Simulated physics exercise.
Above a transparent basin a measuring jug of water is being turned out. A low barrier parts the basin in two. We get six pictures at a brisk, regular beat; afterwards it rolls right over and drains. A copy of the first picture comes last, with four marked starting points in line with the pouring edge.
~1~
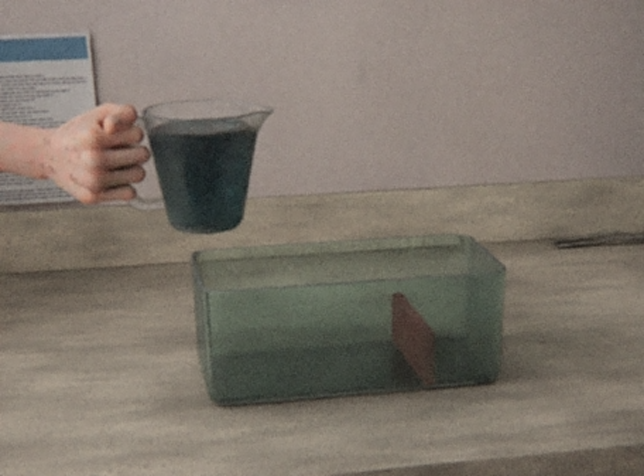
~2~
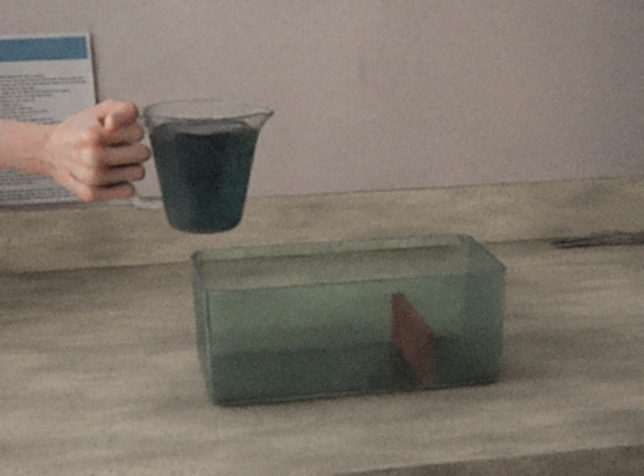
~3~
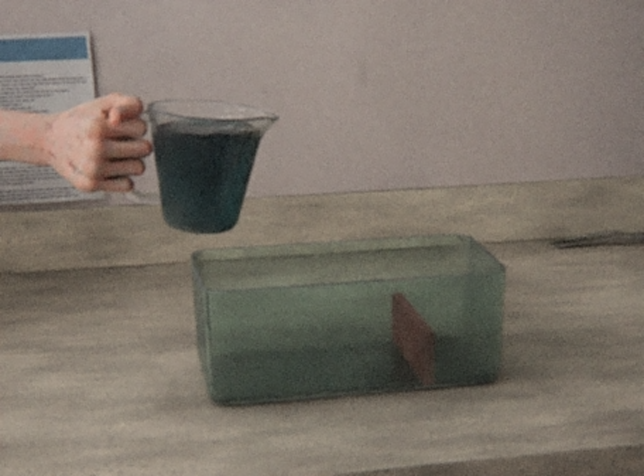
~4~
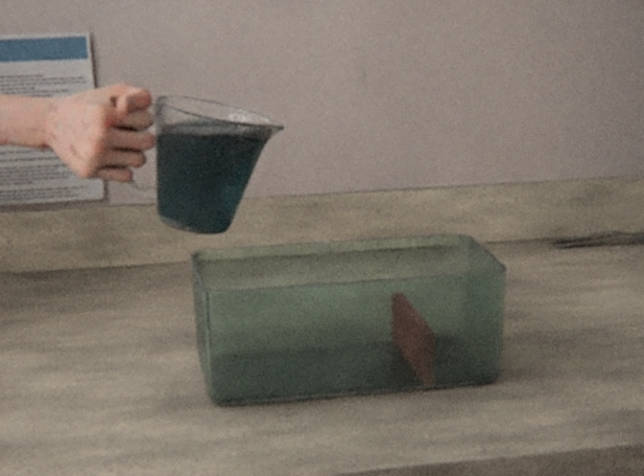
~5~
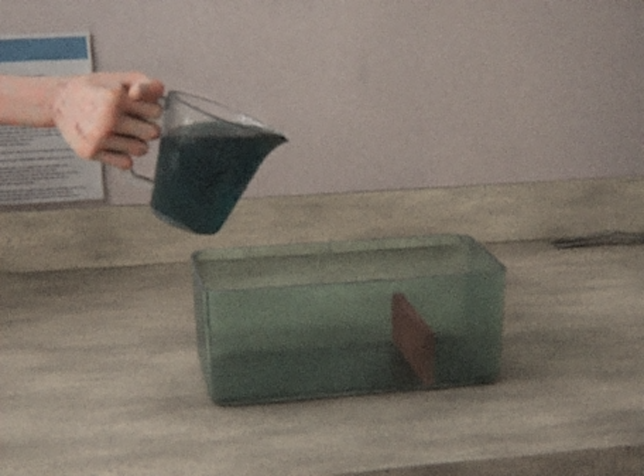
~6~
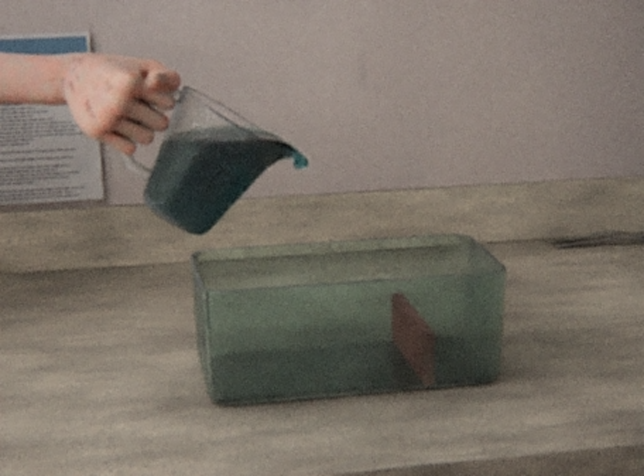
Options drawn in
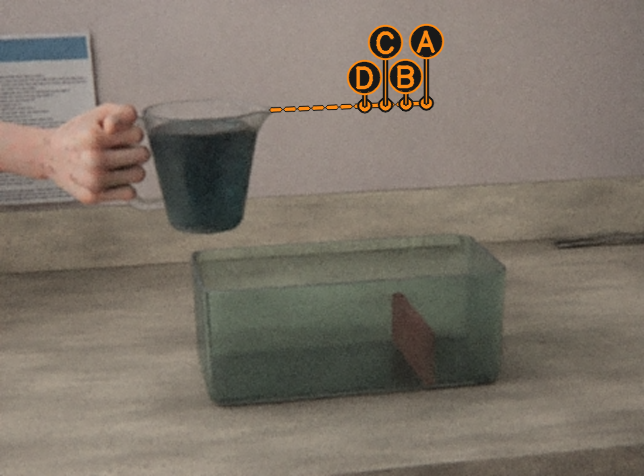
A hand held a jug of dark bluish water above a clear basin with a low reddish barrier inside, then gradually tilted it to the right until a little water came over the lip.
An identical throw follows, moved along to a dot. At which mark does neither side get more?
It is D.
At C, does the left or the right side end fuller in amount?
The right side.
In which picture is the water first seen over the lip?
Picture 6.
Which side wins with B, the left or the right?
More ends on the right.
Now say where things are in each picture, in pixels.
Upright, lip at (271, 109); basin from (208, 403) to (499, 379); top of the wall at (412, 311); nothing has left yet, in the first frame.
Upright, lip at (273, 111); nothing has left yet, in the second frame.
Tipped about 6°, lip at (277, 117); nothing has left yet, in the third frame.
Tipped about 13°, lip at (282, 126); nothing has left yet, in the fourth frame.
Tipped about 22°, lip at (287, 139); nothing has left yet, in the fifth frame.
Tipped about 33°, lip at (291, 155); water is over the lip, down to (298, 166), in the sixth frame.
In orange, A at (426, 103); B at (405, 104); C at (385, 104); D at (364, 105).
For place A, about 18 % ends left of the wall and 74 % right of it; 8 % is lost outside.
For place B, about 19 % ends left of the wall and 80 % right of it.
For place C, about 32 % ends left of the wall and 67 % right of it.
For place D, about 47 % ends left of the wall and 52 % right of it.
